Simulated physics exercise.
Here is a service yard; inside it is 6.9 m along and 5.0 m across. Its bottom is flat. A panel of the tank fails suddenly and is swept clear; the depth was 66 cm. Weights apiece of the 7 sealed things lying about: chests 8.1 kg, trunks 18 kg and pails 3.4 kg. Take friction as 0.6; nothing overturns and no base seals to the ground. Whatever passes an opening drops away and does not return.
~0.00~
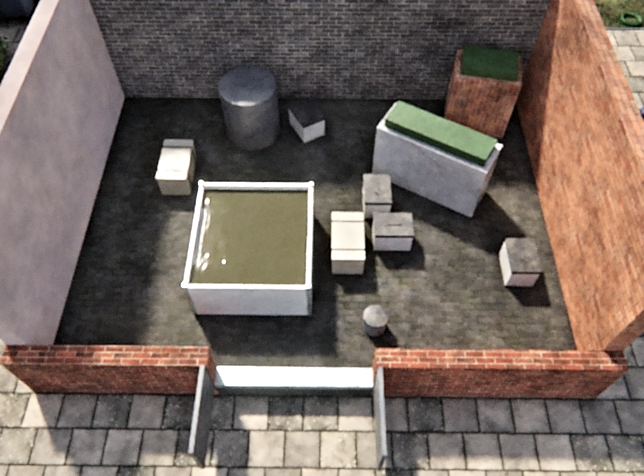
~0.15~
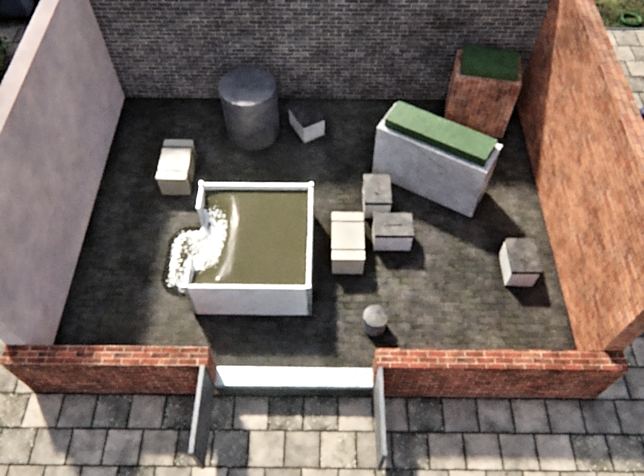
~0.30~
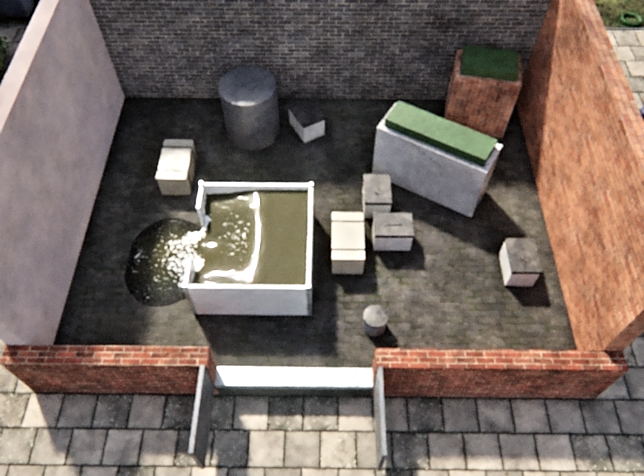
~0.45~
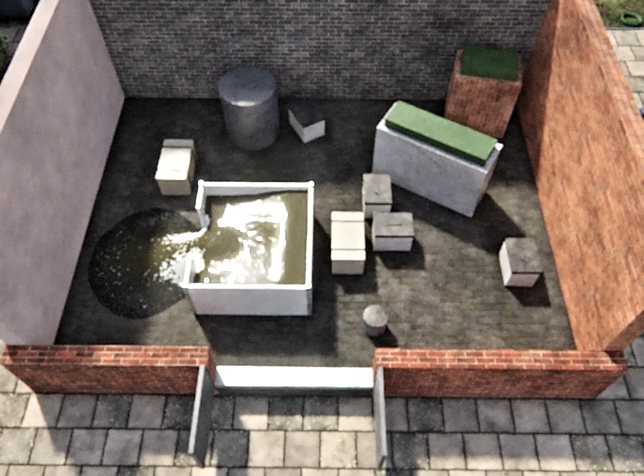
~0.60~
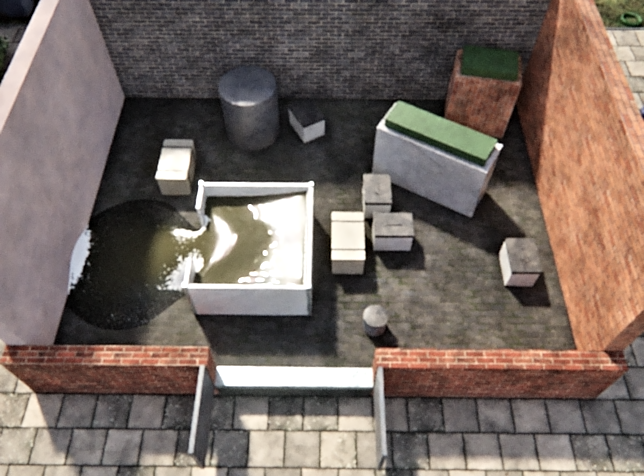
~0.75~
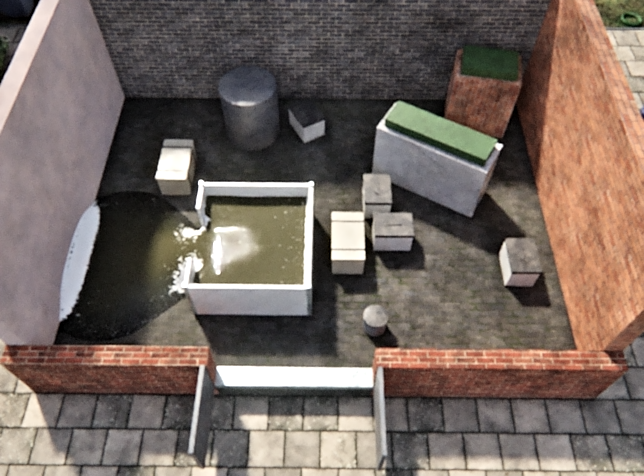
Murky water bursting through the left side of a square white tank, spreading across the yard floor to the left wall.
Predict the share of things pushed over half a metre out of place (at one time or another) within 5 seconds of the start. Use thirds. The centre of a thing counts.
Share: Under a third.
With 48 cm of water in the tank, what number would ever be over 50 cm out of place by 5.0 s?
In that case 1 of them.
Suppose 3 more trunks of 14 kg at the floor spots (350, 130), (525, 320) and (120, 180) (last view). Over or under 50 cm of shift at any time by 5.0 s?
In that order: Short of it, short of it, past it.
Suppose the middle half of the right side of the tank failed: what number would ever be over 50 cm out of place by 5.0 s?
In that case 5 of them.
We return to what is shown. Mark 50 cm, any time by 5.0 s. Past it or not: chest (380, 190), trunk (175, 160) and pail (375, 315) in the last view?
In that order: Less, less, more.
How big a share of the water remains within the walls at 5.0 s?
Some 98 per cent remains.
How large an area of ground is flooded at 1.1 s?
Roughly 7.0 m2.
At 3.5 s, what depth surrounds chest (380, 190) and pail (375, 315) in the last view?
About 0 and 3 cm.
After 1.1 s 0 of 7 are over 50 cm from their spots; 0 afloat.
After 2.2 s 0 of 7 are over 50 cm from their spots; 0 afloat.
After 3.5 s 1 of 7 are over 50 cm from their spots; 0 afloat.
After 5.0 s 1 of 7 are over 50 cm from their spots, and 1 have been at some point; 0 afloat.
